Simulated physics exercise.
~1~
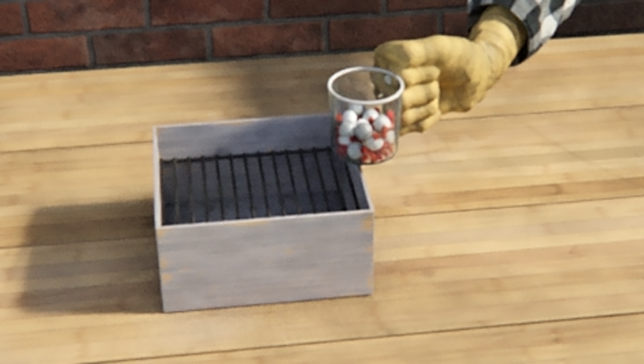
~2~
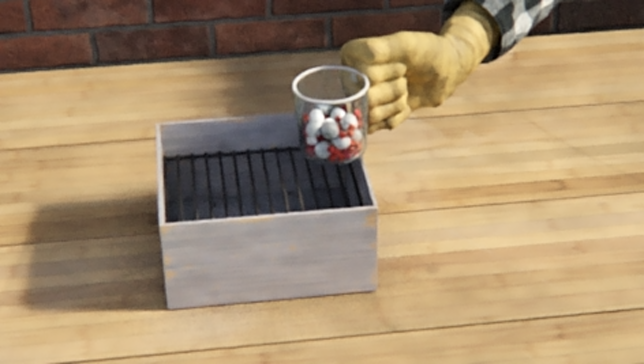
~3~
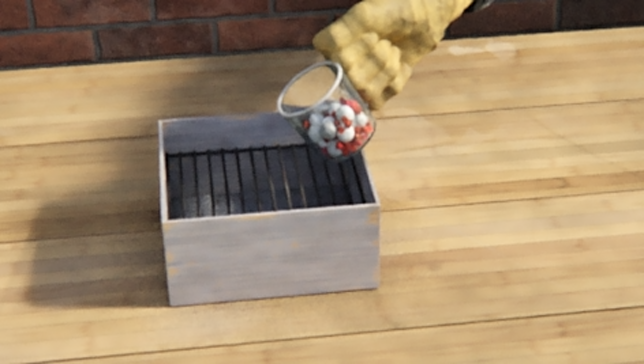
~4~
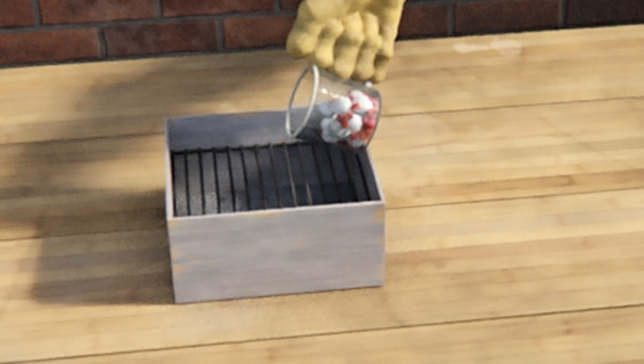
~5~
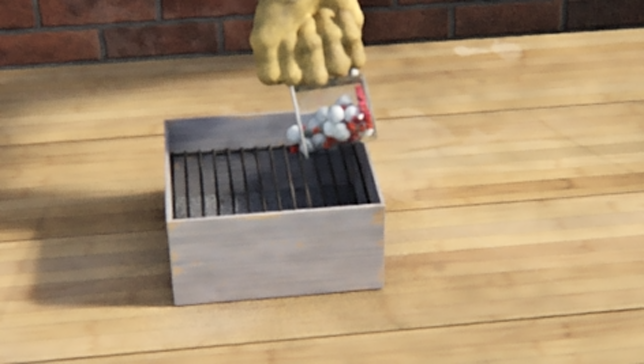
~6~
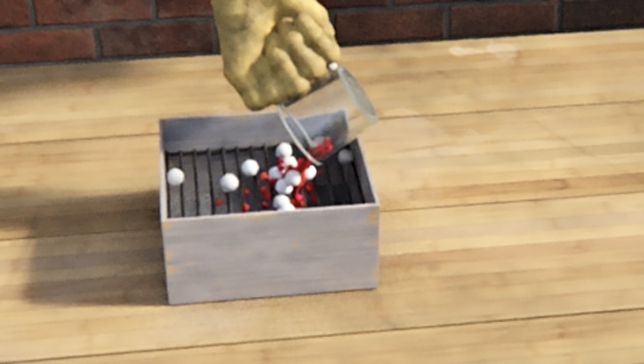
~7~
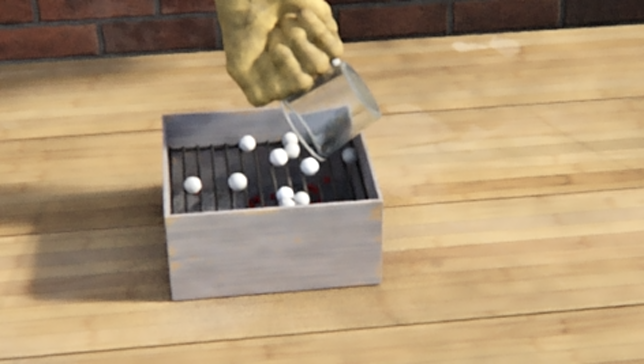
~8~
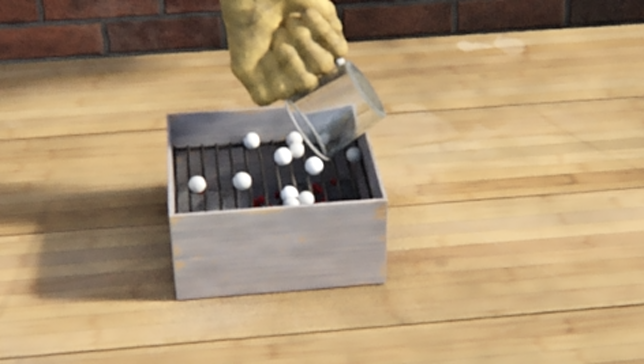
A hand in a yellow work glove, with a checked cuff, holds a clear cup of white and red pieces above the right side of a grey box. Seen from slightly above, the open box stands on a pale wooden tabletop before a brick wall, with dark wires running across its top. The hand moves left and tips the cup onto its side, then turns it further until the pieces spill onto the wires. White balls scatter across them while the red pieces drop through. Finally the cup is empty, the white balls rest on the wires, and the red pieces lie below.
